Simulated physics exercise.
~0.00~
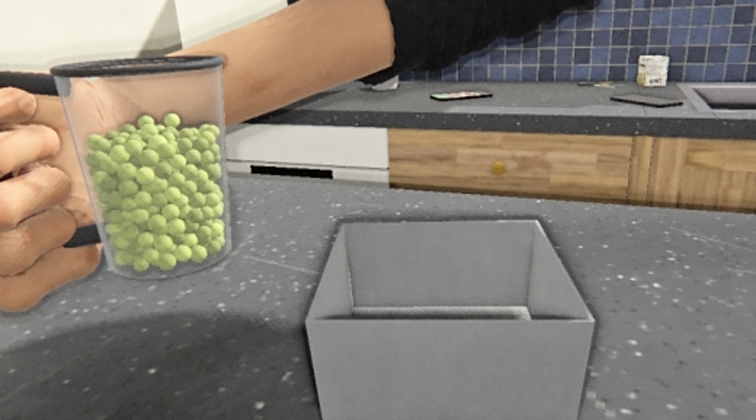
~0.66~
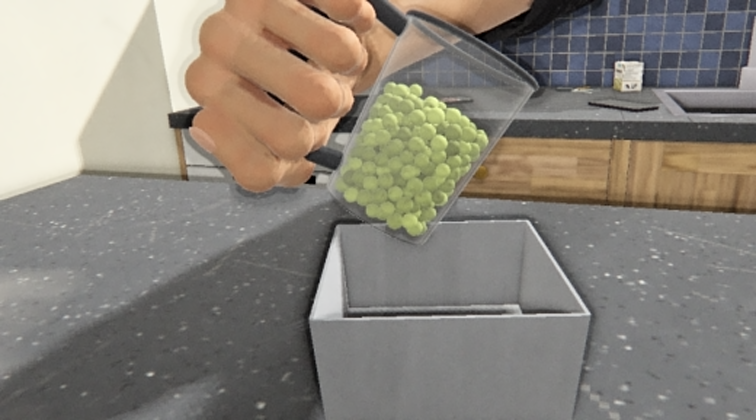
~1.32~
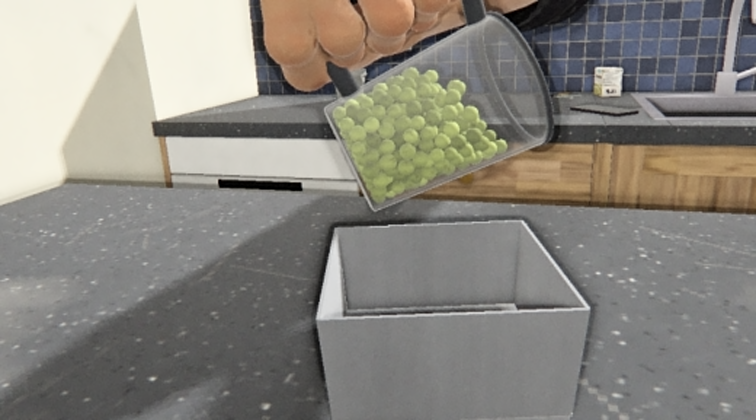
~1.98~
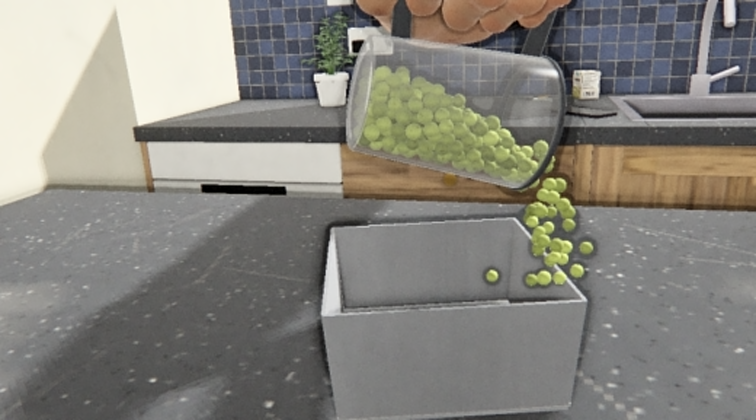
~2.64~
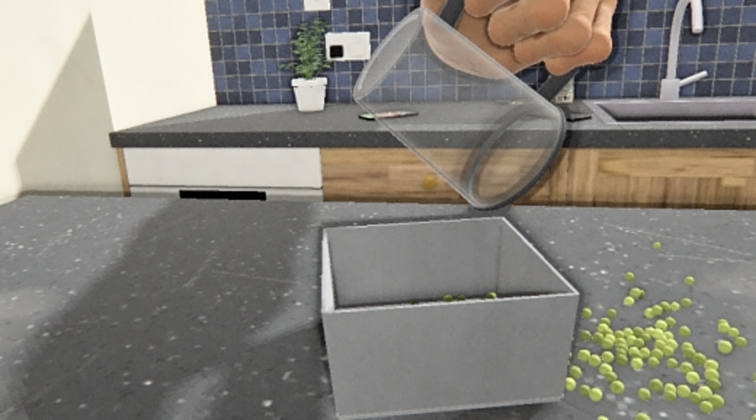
A hand lifted a clear cup full of green peas over an open gray box on a kitchen counter and tipped it until they poured out, leaving the cup empty, with some peas in the box and many scattered to its right.
